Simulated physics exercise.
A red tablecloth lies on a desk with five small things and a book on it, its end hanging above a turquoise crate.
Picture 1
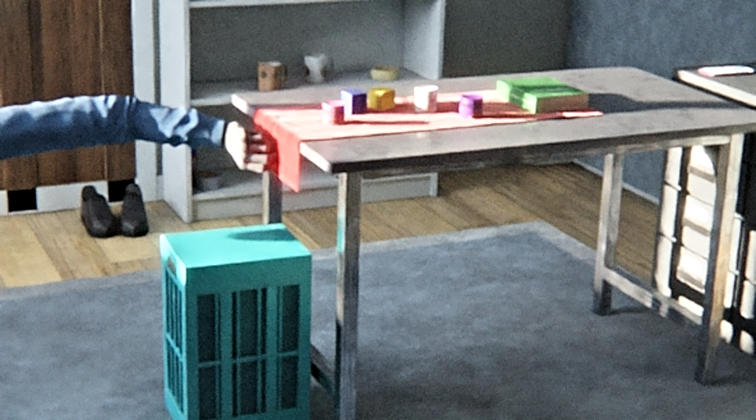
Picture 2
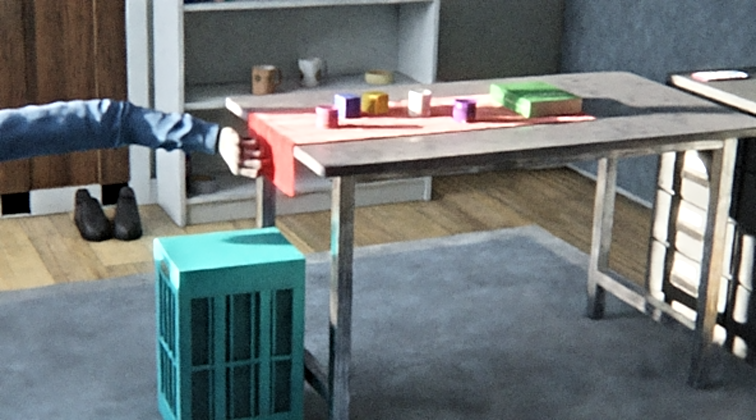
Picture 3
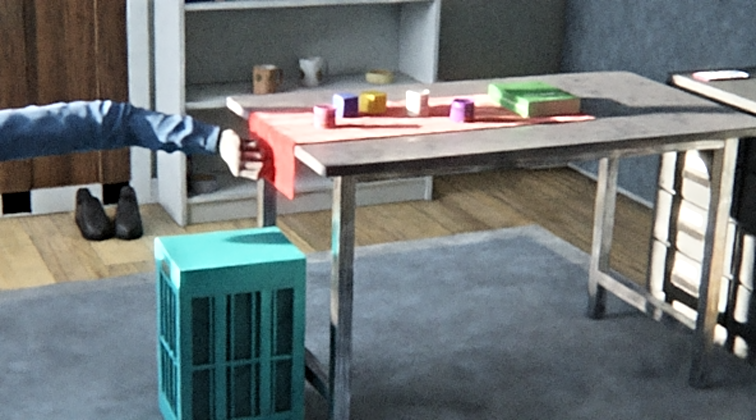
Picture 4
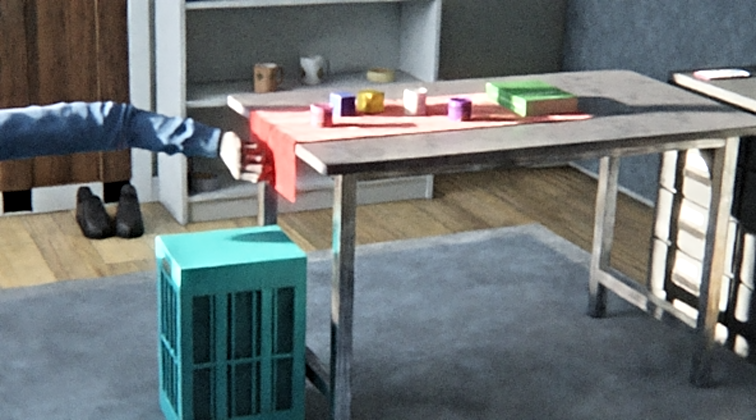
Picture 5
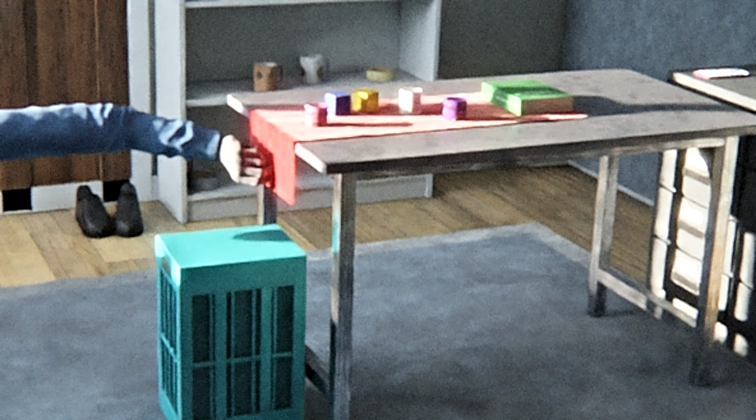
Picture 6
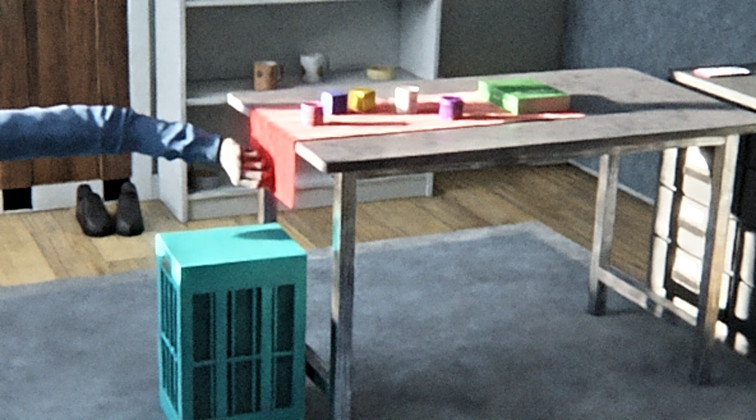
Red tablecloth sliding slightly left over a desk's edge at a blue-sleeved person's hand, carrying small pots, cubes and a green book.
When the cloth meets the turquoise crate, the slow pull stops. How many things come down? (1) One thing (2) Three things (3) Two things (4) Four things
1, one thing.
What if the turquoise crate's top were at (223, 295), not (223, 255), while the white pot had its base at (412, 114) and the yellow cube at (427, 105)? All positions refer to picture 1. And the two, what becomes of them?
Note: White pot kept on top; yellow cube kept on top.
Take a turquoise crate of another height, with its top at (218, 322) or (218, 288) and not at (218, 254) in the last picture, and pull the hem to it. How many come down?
First case 3, second case 2.
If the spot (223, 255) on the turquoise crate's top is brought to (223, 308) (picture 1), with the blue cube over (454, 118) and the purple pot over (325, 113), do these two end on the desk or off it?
The blue cube ends up still on top and the purple pot ends up off the top.
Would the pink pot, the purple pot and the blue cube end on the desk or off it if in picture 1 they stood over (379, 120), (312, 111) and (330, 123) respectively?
Record - pink pot retained; purple pot lost; blue cube lost.
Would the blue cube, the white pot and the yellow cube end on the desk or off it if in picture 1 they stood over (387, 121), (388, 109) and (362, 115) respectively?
I'd say the blue cube hangs on, the white pot hangs on, and the yellow cube hangs on.
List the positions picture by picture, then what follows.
In the first frame, hem (298, 192); pink pot (334, 103); blue cube (354, 92); yellow cube (382, 89); white pot (427, 88); purple pot (472, 96); top of the crate (223, 255).
In the second frame, hem (293, 197); pink pot (328, 107).
In the third frame, hem (293, 199); blue cube (346, 96).
In the fourth frame, hem (294, 202); yellow cube (371, 92); top of the crate (218, 256).
In the fifth frame, hem (293, 205); white pot (411, 90).
In the sixth frame, hem (292, 209); pink pot (313, 104); blue cube (335, 93); yellow cube (363, 90); white pot (408, 89); purple pot (452, 98).
A little later, hem near (270, 205); all still up.
Next, hem near (269, 227); pink pot gone.
Later still, hem on the crate; pink pot gone.
When it is over, hem on the crate; pink pot gone. The desk loses one.
